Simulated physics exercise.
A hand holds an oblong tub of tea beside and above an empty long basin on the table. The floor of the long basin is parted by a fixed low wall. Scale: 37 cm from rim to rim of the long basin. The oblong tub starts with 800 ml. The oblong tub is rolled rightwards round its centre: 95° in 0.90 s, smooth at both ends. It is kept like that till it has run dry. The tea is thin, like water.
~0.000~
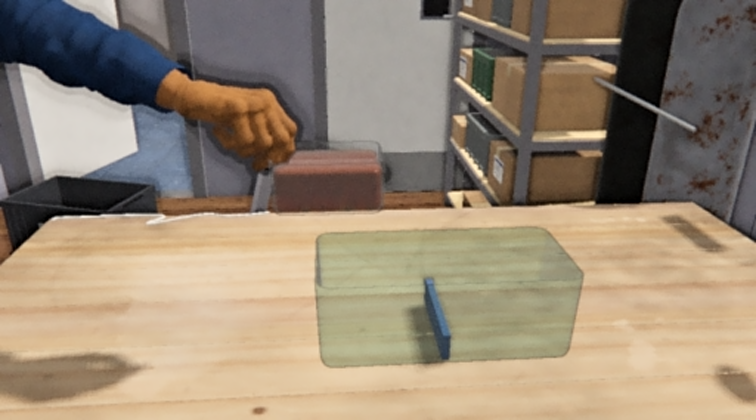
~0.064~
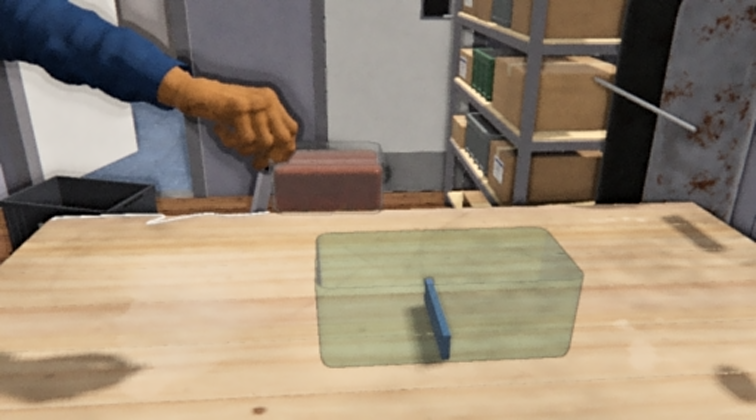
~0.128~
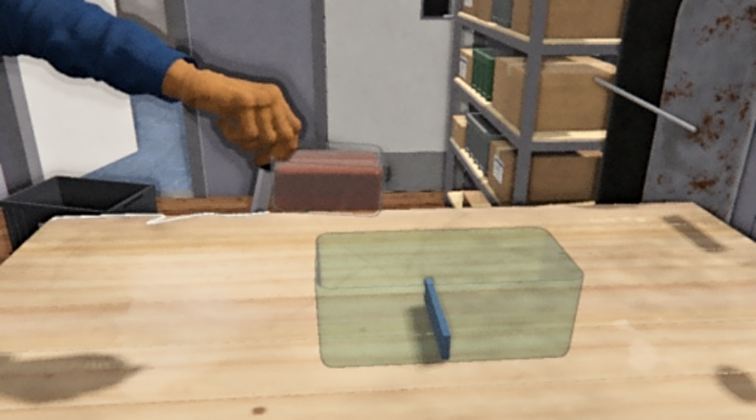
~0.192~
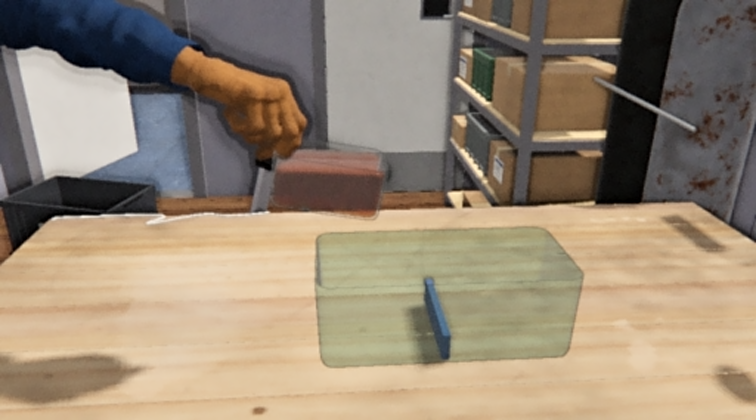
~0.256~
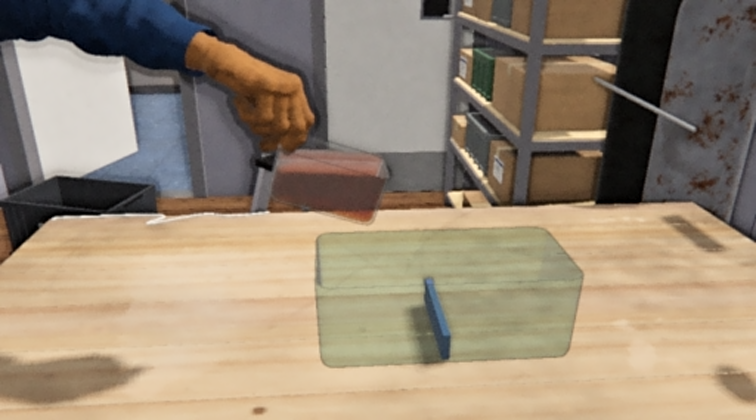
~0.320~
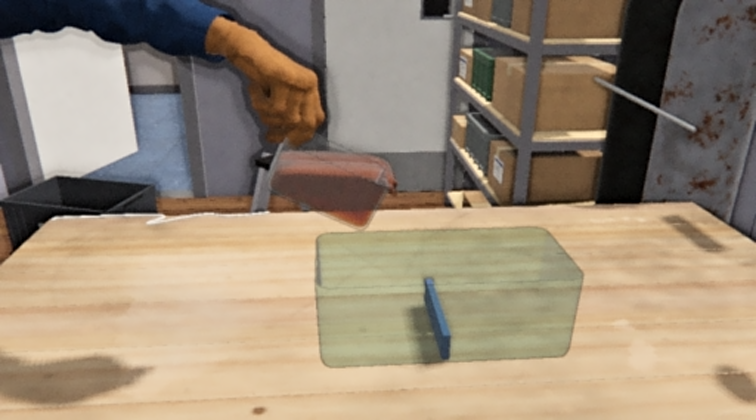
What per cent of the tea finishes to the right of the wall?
The far part has some 41 per cent.
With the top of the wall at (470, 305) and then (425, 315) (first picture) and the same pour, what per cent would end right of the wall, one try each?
In turn about 10 and 60 per cent.
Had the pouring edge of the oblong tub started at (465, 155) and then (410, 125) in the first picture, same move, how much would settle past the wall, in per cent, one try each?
In turn about 95 and 75 per cent.
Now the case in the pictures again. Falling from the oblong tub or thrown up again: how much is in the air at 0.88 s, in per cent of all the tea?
Near 4 in a hundred.
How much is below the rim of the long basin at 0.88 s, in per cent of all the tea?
About 86 per cent.
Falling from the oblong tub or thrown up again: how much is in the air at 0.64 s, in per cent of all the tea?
Near 32 in a hundred.
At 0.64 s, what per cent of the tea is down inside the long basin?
Near 38 in a hundred.
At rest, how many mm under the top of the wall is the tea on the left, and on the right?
Some 26 mm on the left and 30 mm on the right.
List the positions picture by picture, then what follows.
Tilt 0°; pouring edge (381, 153); surface from (275, 160) to (380, 159); the long basin's rim runs from (316, 260) to (564, 252); the wall's top is at (437, 306), in the first frame.
Tilt 1°; pouring edge (382, 154); surface from (275, 160) to (380, 159), in the second frame.
Tilt 5°; pouring edge (383, 157); surface from (276, 159) to (381, 160), in the third frame.
Tilt 10°; pouring edge (385, 163); surface from (276, 159) to (382, 161), in the fourth frame.
Tilt 18°; pouring edge (386, 170); surface from (277, 161) to (387, 163); 1 per cent is over the edge, in the fifth frame.
Tilt 27°; pouring edge (386, 178); surface from (278, 159) to (384, 171); 5 per cent is over the edge, in the sixth frame.
Then, 0.64 s in, the tilt is 77° and 29 per cent is still to pour, 19 is left of the wall and 19 right of it.
Then, 0.88 s in, the tilt is 95° and 9 per cent is still to pour, 47 is left of the wall and 40 right of it.
Then, 1.13 s in, the tilt is 95° and 2 per cent is still to pour, 55 is left of the wall and 41 right of it.
Then, 1.40 s in, the tilt is 95° and 1 per cent is still to pour, 57 is left of the wall and 41 right of it.
Finally, 58 per cent lies left of the wall, 41 right of it and 1 outside.
